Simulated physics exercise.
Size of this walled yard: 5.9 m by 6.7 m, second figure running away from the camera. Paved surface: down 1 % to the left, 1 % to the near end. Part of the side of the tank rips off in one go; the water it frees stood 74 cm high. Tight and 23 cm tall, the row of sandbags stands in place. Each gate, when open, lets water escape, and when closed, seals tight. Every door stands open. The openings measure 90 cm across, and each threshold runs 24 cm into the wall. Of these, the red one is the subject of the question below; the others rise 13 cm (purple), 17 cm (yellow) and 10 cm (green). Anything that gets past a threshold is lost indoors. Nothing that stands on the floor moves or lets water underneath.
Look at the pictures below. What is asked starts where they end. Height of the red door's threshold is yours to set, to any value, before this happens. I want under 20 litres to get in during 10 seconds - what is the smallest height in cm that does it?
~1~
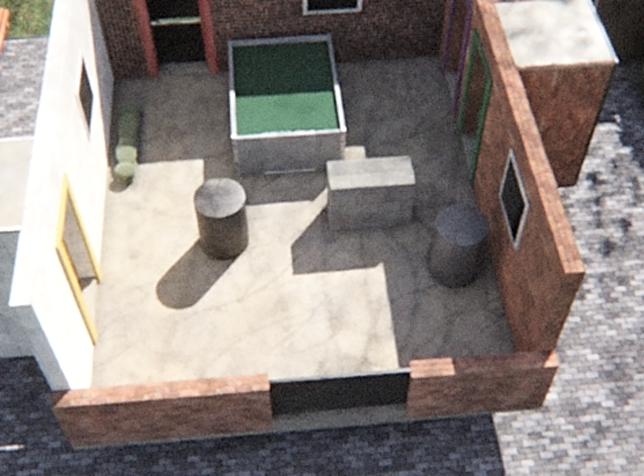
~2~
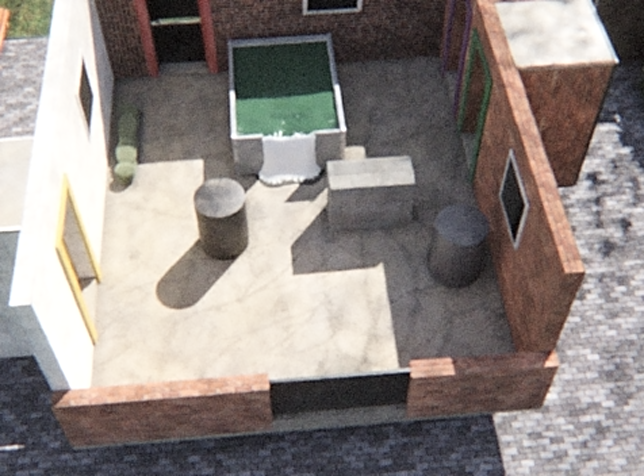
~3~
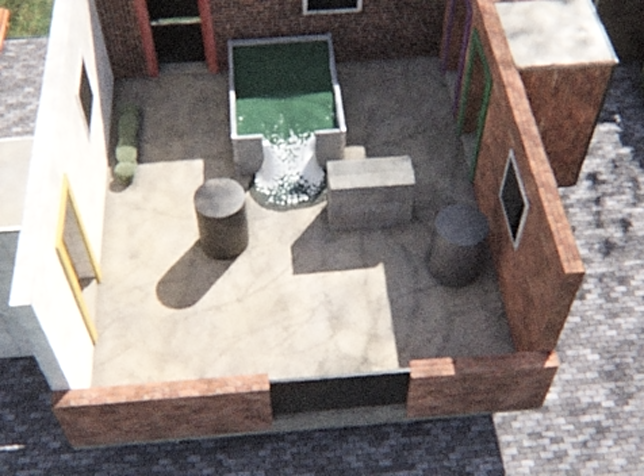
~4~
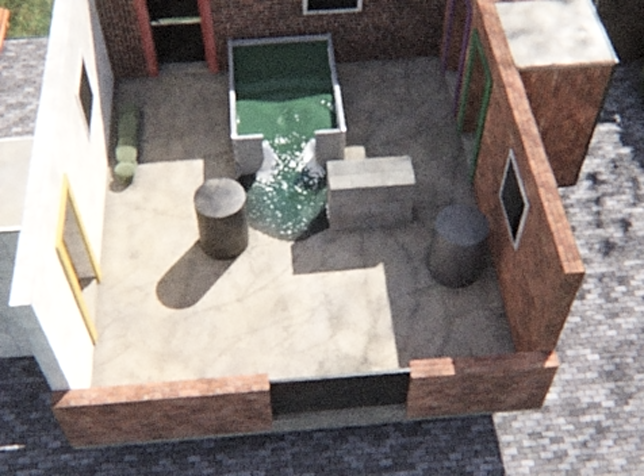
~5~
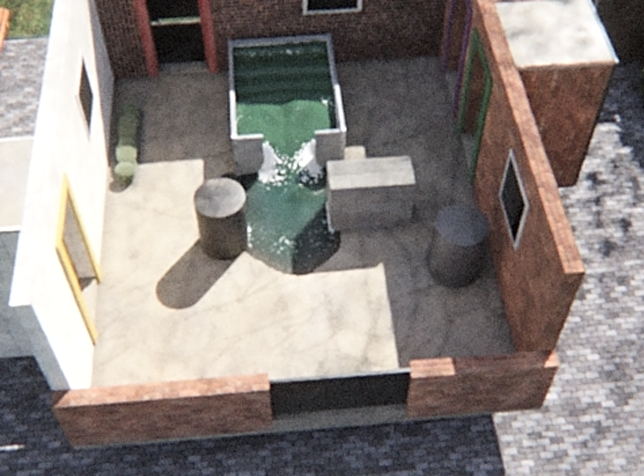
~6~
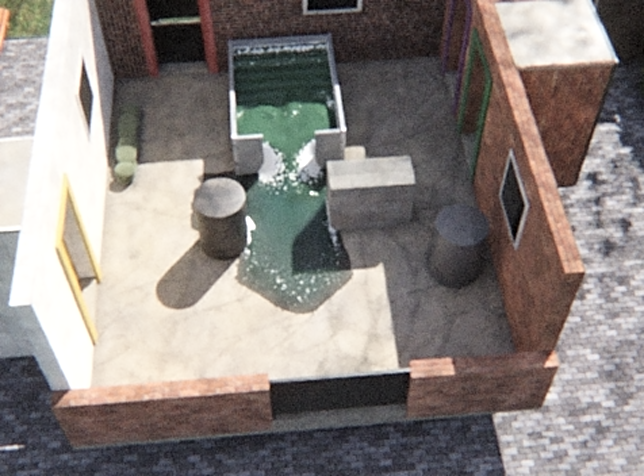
You would need about 6 cm.
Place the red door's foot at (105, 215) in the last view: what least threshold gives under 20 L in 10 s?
You'd want it roughly 9.0 cm high.
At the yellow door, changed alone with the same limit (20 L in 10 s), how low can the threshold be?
Yellow door - some 7.0 centimetres.
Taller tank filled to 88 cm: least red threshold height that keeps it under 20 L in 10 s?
In that case, roughly 9.5 cm.
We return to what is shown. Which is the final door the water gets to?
I'd say the red one.
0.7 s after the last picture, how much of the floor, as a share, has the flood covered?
Close to 30 per cent of it is wet.
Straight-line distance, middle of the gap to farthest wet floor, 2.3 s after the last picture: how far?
Roughly 5.2 metres.
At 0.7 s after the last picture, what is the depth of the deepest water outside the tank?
Up to some 35 centimetres, I'd say.
Then, 0.7 s after the last picture water covers 30 % of the floor, deepest (35 cm) near (285, 181); it has not reached the red door.
Then, 2.3 s after the last picture water covers 55 % of the floor, deepest (34 cm) near (89, 421); it has not reached the red door.
Then, 9.3 s after the last picture water covers 95 % of the floor, deepest (20 cm) near (89, 421); 11 cm at the red door, 20 litres in over its 6 cm threshold.
At the red door as built, the water peaked near 11 cm, 9.3 s after the last picture.
Run again over the same 10 s with other heights there, 30 litres in over 5 cm, 12 litres over 7 cm. The limit of 20 litres is kept from about 6 cm up.
